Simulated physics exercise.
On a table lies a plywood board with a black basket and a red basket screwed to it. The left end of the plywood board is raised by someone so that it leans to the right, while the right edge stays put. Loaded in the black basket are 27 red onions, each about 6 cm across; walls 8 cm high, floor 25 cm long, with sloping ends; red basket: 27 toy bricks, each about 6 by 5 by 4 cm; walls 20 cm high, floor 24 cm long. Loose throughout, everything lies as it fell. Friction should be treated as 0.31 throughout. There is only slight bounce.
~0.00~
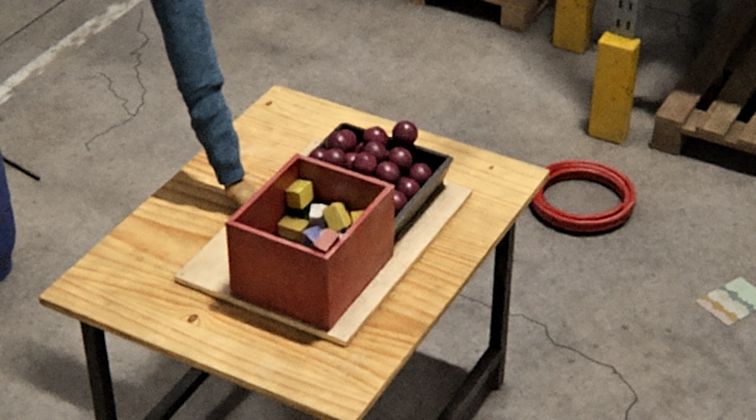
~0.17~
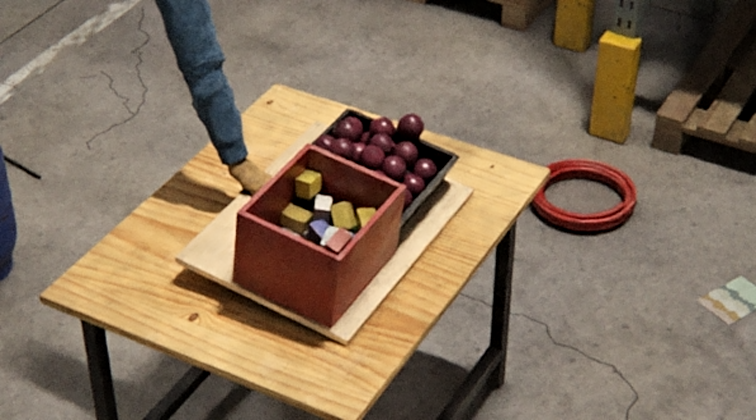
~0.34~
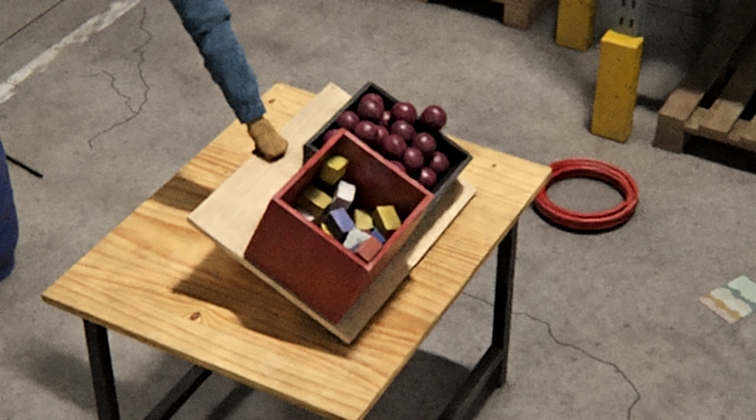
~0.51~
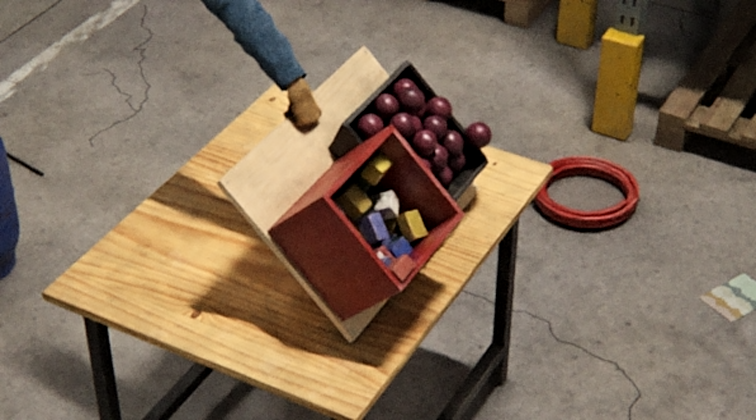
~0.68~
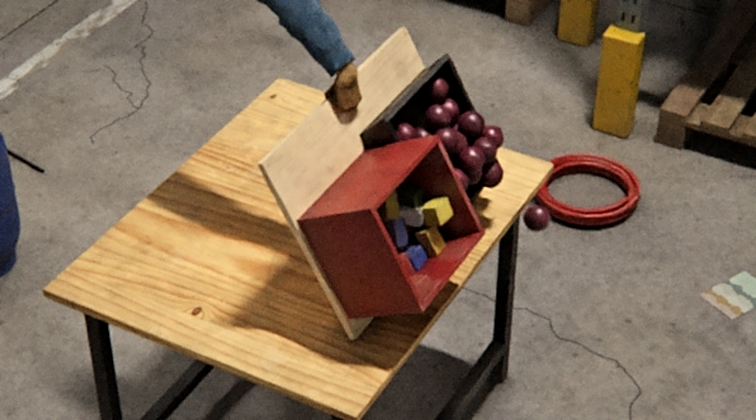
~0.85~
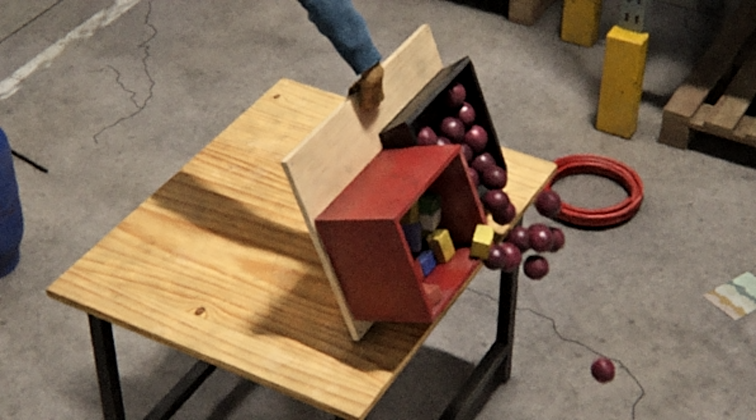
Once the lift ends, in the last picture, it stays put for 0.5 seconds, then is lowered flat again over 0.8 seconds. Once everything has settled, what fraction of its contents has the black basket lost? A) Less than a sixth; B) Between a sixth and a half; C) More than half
The answer is C.
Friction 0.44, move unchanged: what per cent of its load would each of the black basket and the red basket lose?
Black basket 70, red basket 0 per cent.
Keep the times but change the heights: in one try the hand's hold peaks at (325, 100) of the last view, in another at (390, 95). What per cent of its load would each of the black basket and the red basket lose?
First try, then second: The black basket sheds 50 then 100 per cent, and the red basket sheds 0 then 0 per cent.
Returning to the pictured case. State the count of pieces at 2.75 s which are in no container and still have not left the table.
Some 1 pieces.
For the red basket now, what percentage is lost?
About 0 percent for the red basket.
After 1.15 s, tilt 68°; the black basket is down by 16 of 27 and the red basket is down by 1 of 27.
After 1.53 s, tilt 59°; the black basket is down by 19 of 27 and the red basket is down by 1 of 27.
After 2.07 s, tilt 2°; the black basket is down by 20 of 27 and the red basket is down by 1 of 27.
Final count (at 2.75 s), the black basket is down by 20 of 27 and the red basket is down by 1 of 27. Asked share, 20 of 27, 74 per cent.
